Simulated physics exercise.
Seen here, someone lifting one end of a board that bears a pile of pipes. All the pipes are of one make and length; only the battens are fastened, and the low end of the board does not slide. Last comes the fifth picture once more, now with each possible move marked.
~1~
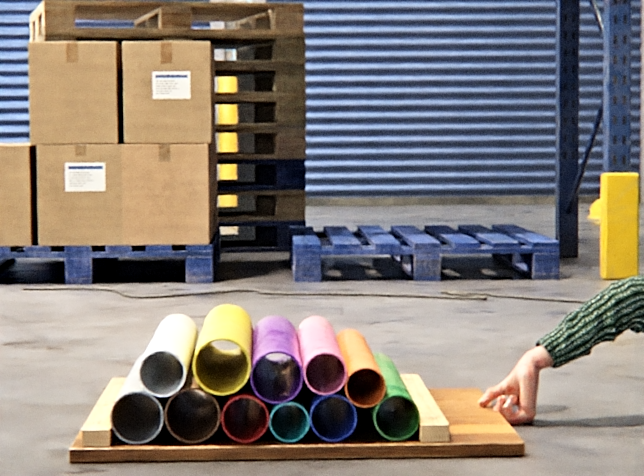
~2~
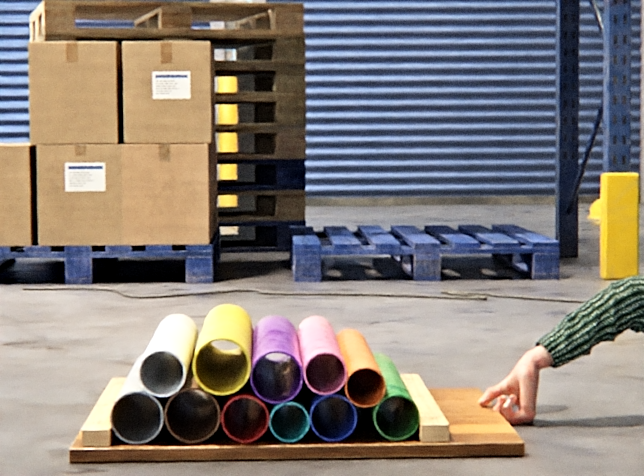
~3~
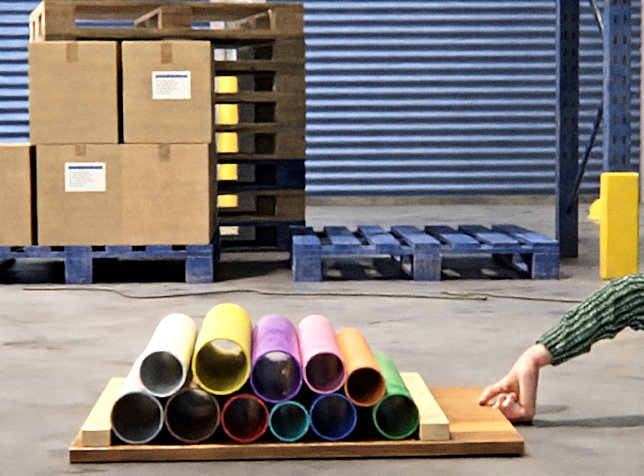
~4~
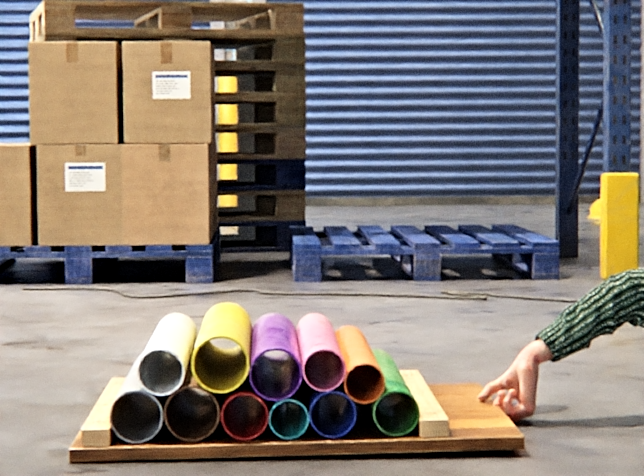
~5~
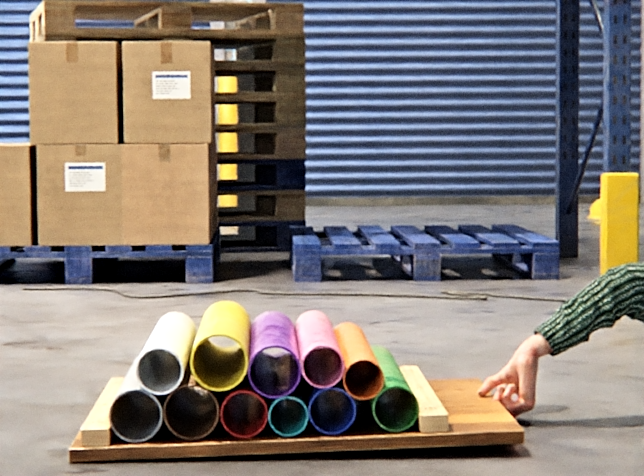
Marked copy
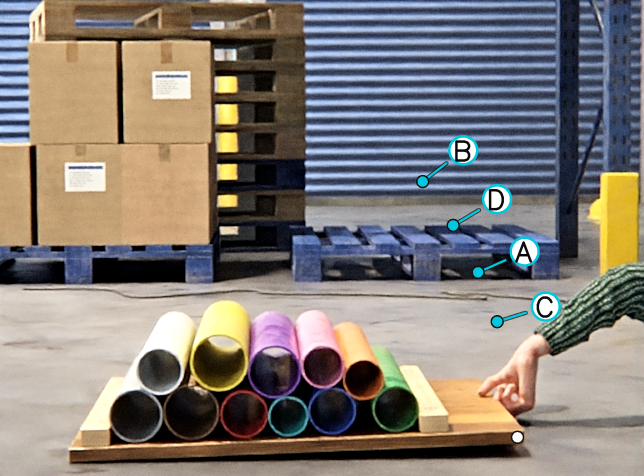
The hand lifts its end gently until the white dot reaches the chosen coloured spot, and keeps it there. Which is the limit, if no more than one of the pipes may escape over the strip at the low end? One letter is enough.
A is the limit.
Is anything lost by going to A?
No, at A.
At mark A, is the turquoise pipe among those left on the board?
The turquoise pipe: Yes.
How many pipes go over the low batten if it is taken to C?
It comes to none.
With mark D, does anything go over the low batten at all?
Yes, at D.
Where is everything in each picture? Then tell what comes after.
Yellow pipe (222, 366); orange pipe (365, 387); purple pipe (277, 377), in the first picture.
Purple pipe (277, 377); white pipe (162, 373), in the second picture.
Board (295, 412); blue pipe (333, 417); green pipe (397, 416); turquoise pipe (289, 421), in the third picture.
Board (295, 410); grey pipe (136, 416); brown pipe (192, 413), in the fourth picture.
Board (295, 408); grey pipe (136, 415); brown pipe (191, 412), in the fifth picture.
On the marked copy, A at (478, 273); B at (423, 181); C at (497, 322); D at (453, 226); the white dot at (518, 437).
Following A. Soon after the start, board at 15°.
Later, board at 24°.
In the end, board at 24°, none over the low batten.
As for the rest, B five over the low batten; C none over the low batten; D five over the low batten.
